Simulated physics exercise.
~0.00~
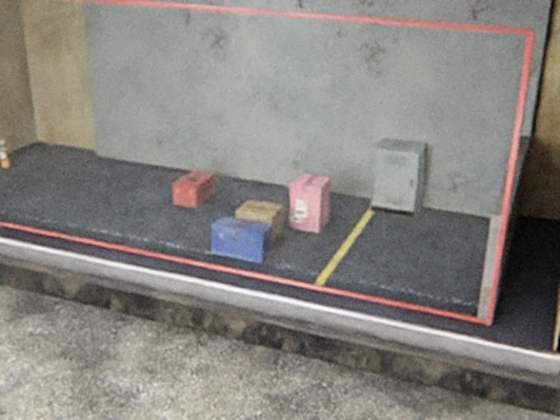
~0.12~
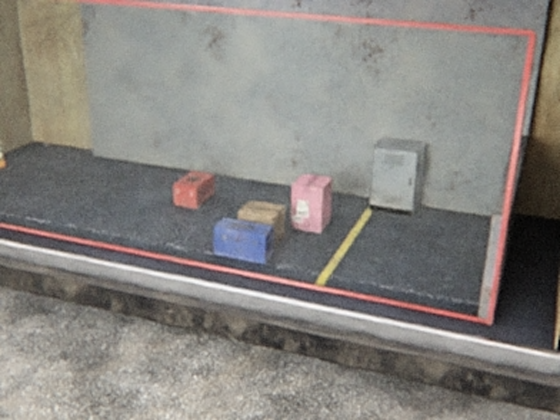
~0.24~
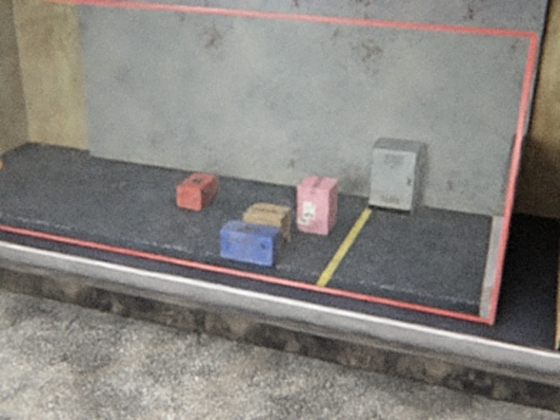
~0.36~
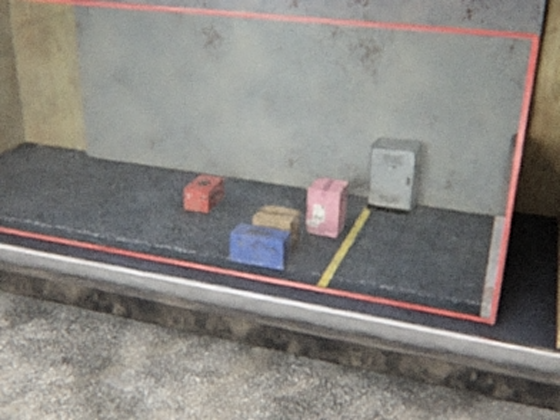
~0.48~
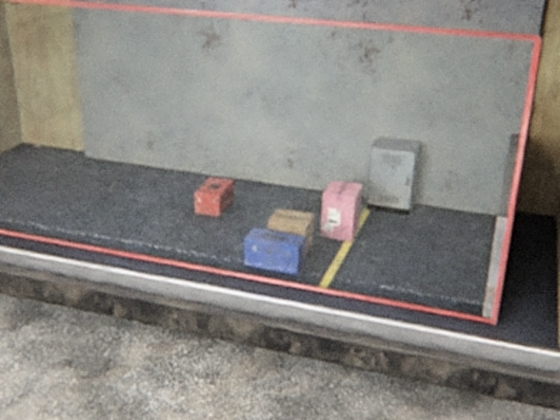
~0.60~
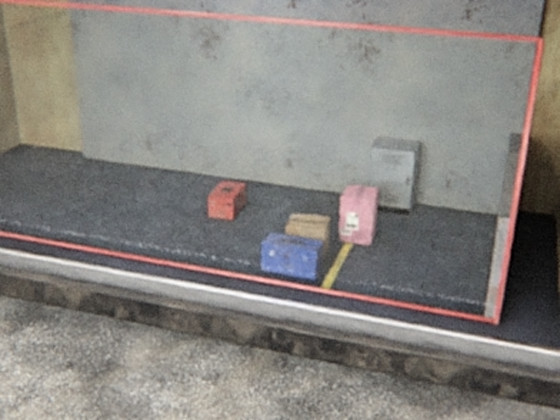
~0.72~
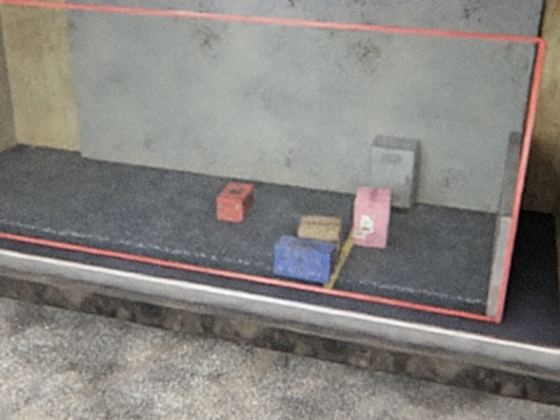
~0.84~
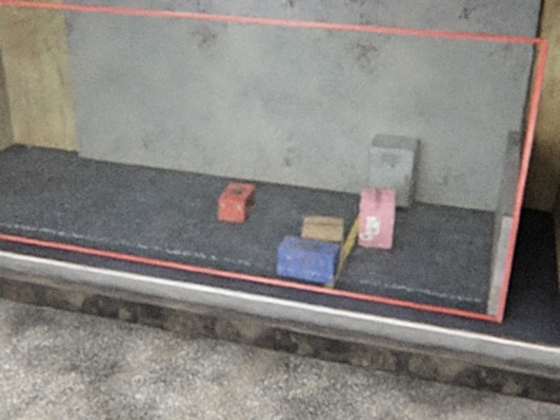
Four loose items, a pink pack, a blue toolbox, a brown carton and a red toolbox, stand on the dark floor of a van bay, seen from slightly above through a red outline. A grey locker stands against the grey back wall at right, near a yellow line across the floor. At first the goods stay put, then all begin sliding right together, upright. The pink pack leads and crosses the yellow line, passing in front of the locker. The blue toolbox and brown carton stop just short of it, while the red toolbox, which moves least, remains well to the left.
